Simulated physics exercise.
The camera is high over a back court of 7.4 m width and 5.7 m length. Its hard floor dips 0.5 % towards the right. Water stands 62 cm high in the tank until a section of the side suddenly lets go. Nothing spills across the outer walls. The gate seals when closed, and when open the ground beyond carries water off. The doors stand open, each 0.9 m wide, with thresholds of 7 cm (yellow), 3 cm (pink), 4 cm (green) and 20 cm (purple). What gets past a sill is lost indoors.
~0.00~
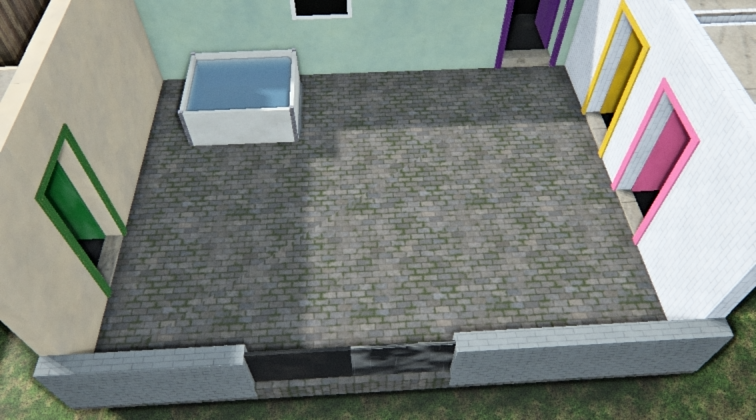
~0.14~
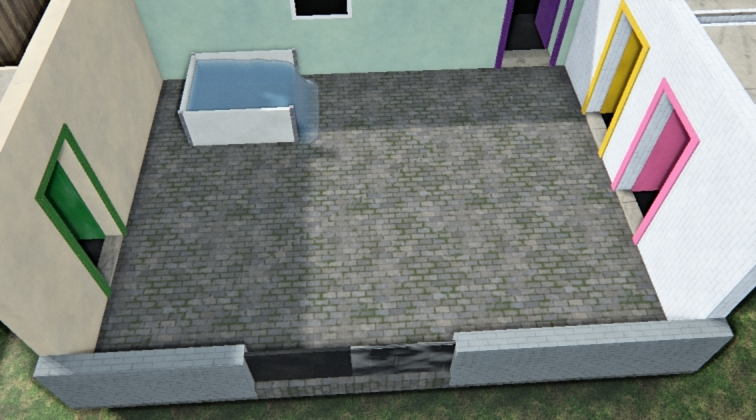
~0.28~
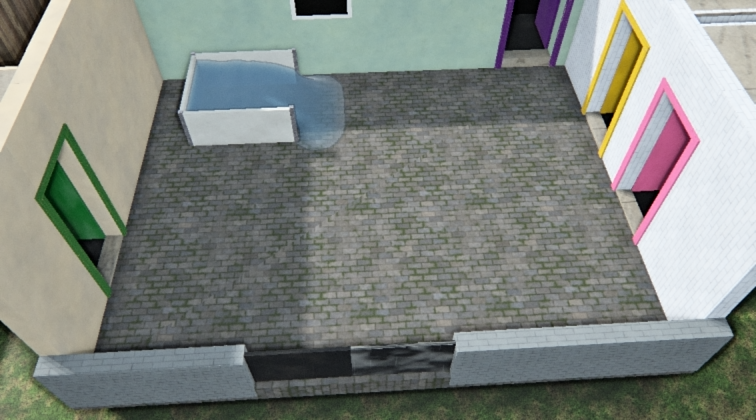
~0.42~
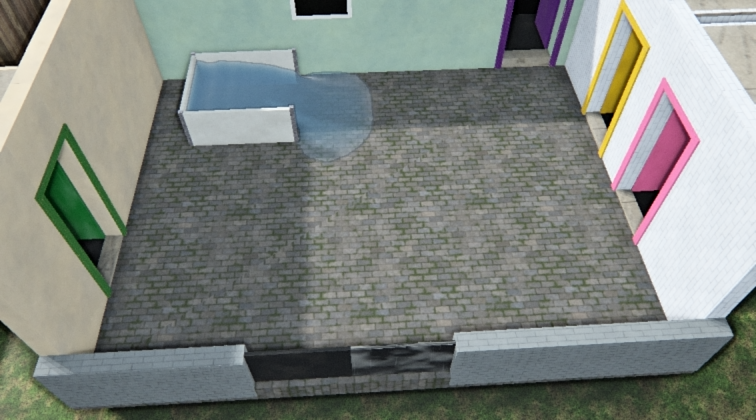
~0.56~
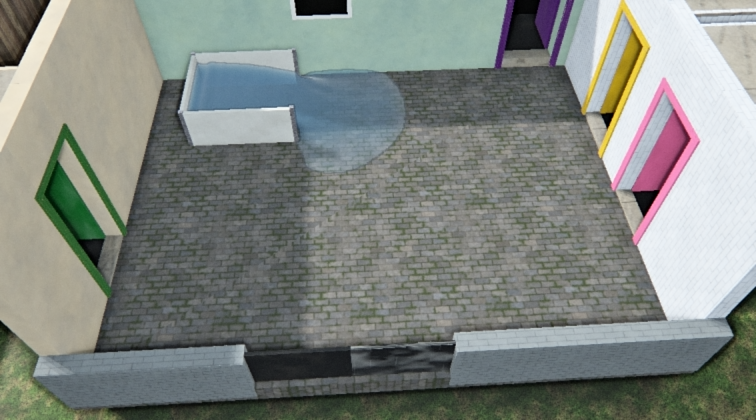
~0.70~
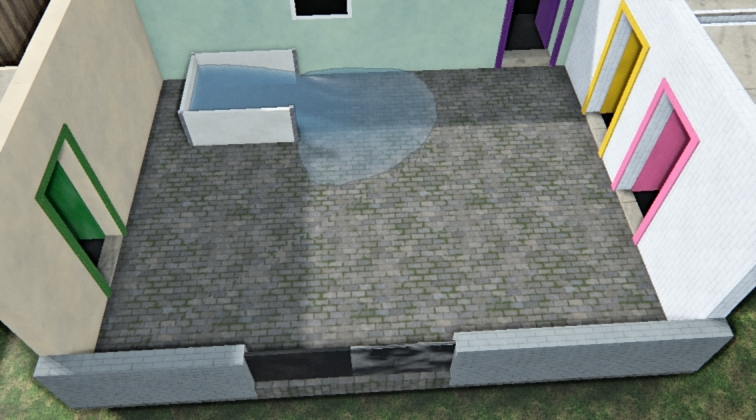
Water pouring from the open right side of a white tank and spreading in a widening rounded sheet across a grey paved courtyard.
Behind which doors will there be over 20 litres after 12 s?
Within that time: At the yellow door it exceeds the limit; at the pink door it passes the limit; at the green door it does not reach the limit; at the purple door it keeps below the limit.
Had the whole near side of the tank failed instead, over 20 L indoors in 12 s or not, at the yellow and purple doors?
Then: Yellow not over, purple below.
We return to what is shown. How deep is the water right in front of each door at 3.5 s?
Depths in cm: Yellow 17, pink 10, green 0, purple 15.
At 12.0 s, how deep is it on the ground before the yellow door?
Roughly 3.5 cm deep.
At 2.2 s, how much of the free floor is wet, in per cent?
About 40 per cent.
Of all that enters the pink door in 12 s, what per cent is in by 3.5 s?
About 25 per cent.
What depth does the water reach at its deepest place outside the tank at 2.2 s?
Up to some 34 cm.
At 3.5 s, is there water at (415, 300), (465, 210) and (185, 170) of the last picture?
In turn: Not reached, flooded, dry.
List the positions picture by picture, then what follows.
In the first frame, the tank at (241, 84) is whole and still, 62 cm deep.
In the second frame, the front is at (301, 142), 0.8 m from the gap at (294, 100); 0.4 m2 of floor is under water; 62 cm left at the back of the tank.
In the third frame, the front is at (327, 144), 1.0 m from the gap at (295, 102); 1.2 m2 of floor is under water; 62 cm left at the back of the tank.
In the fourth frame, water pours out at (295, 103) and has run 1.4 m, to (352, 75); typically 9 cm deep outside, 58 cm at the tank's back.
In the fifth frame, water pours out at (295, 103) and has run 1.8 m, to (400, 118); typically 7 cm deep outside, 52 cm at the tank's back.
In the sixth frame, water pours out at (295, 103) and has run 2.4 m, to (432, 119); typically 6 cm deep outside, 52 cm at the tank's back.
After 1.4 s water covers 30 % of the floor and is deepest (24 cm) near (302, 117); yellow door not reached, pink door not reached, green door not reached, purple door 4 cm at the sill, 0 L in.
After 2.2 s water covers 40 % of the floor and is deepest (34 cm) near (565, 67); yellow door 8 cm at the sill, 10 L in, pink door not reached, green door not reached, purple door 8 cm at the sill, 0 L in.
After 3.5 s water covers 50 % of the floor and is deepest (22 cm) near (568, 73); yellow door 17 cm at the sill, 82 L in, pink door 10 cm at the sill, 21 L in, green door not reached, purple door 15 cm at the sill, 1 L in.
After 7.0 s water covers 60 % of the floor and is deepest (12 cm) near (663, 308); yellow door 7 cm at the sill, 133 L in, pink door 5 cm at the sill, 53 L in, green door not reached, purple door 6 cm at the sill, 2 L in.
After 12.0 s water covers 90 % of the floor and is deepest (6 cm) near (632, 231); yellow door 4 cm at the sill, 134 L in, pink door 6 cm at the sill, 77 L in, green door 4 cm at the sill, 0 L in, purple door 3 cm at the sill, 2 L in.
